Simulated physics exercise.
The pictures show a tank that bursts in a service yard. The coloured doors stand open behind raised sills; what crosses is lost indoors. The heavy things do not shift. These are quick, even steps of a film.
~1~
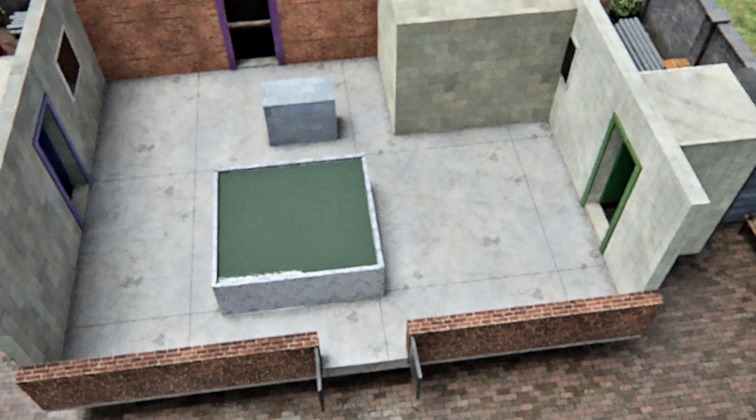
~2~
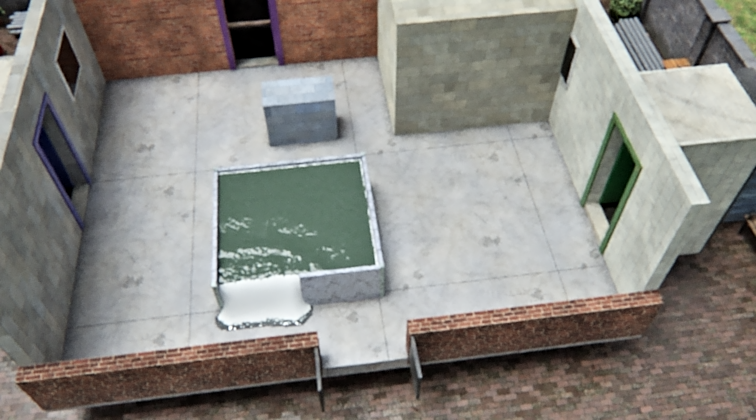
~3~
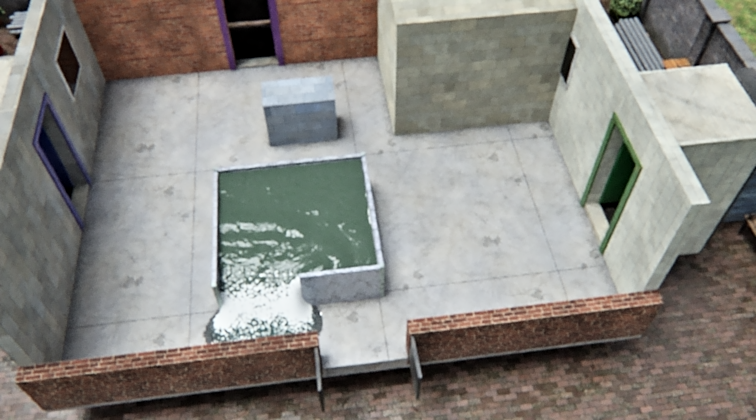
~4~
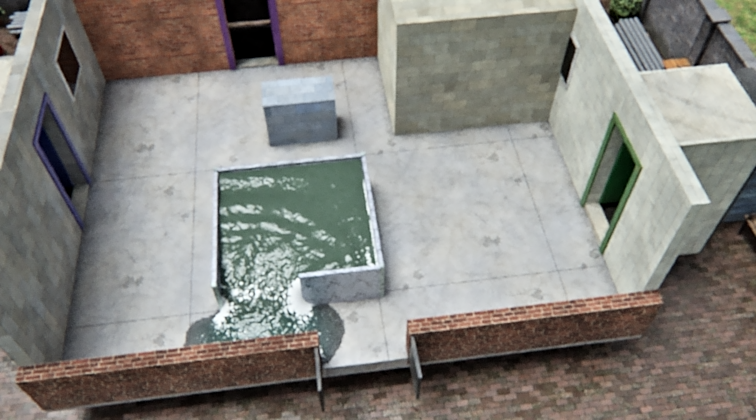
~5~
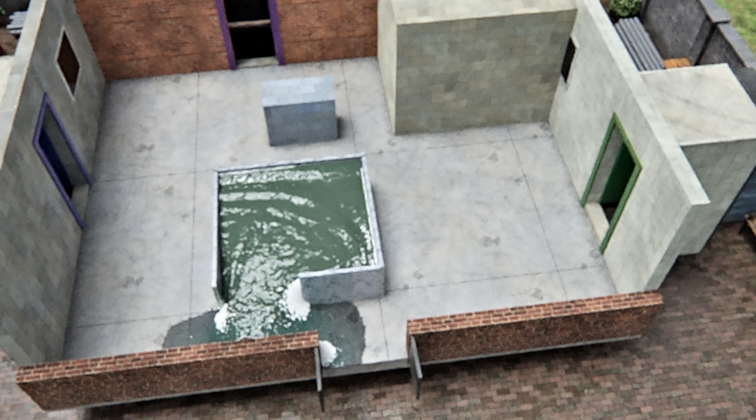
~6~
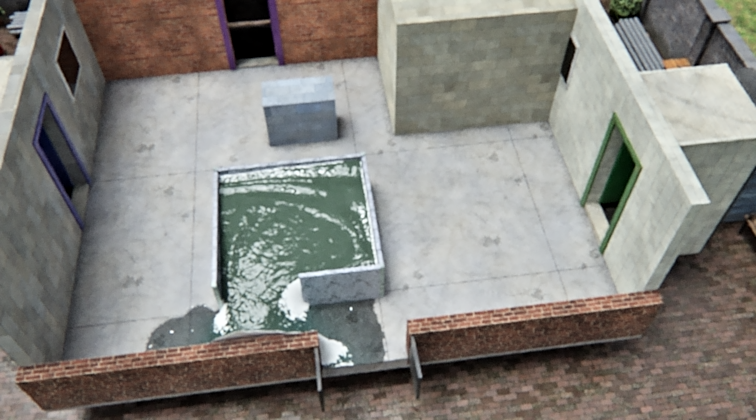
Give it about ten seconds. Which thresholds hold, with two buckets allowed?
One by one: The green door stays under that; the purple door takes more than that; the blue door stays under that.
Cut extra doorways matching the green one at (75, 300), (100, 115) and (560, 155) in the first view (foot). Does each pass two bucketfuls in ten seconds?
In turn: Lets more in, holds, takes less.
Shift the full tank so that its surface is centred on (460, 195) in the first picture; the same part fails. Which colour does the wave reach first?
First comes the green-painted one.
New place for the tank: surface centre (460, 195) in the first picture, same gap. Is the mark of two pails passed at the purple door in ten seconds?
Then: The purple one is under.
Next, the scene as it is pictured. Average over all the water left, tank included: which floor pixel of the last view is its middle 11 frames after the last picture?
Roughly at (268, 279).
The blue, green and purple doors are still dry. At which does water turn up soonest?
First comes the door marked blue.
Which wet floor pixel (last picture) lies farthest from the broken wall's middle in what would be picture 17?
Roughly at (577, 322).
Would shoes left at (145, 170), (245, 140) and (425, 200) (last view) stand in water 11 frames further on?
In turn: No water, free of water, not flooded.
A moment on, water covers 15 % of the floor; the green door not reached, the purple door not reached, the blue door not reached.
Next, water covers 25 % of the floor; the green door not reached, the purple door not reached, the blue door wet at the sill, nothing in.
Then, water covers 55 % of the floor; the green door wet at the sill, nothing in, the purple door not reached, the blue door wet at the sill, nothing in.
Later, water covers 80 % of the floor; the green door under two buckets in, the purple door under two buckets in, the blue door under two buckets in.
In the end, water covers 100 % of the floor; the green door under two buckets in, the purple door over two buckets in, the blue door under two buckets in.
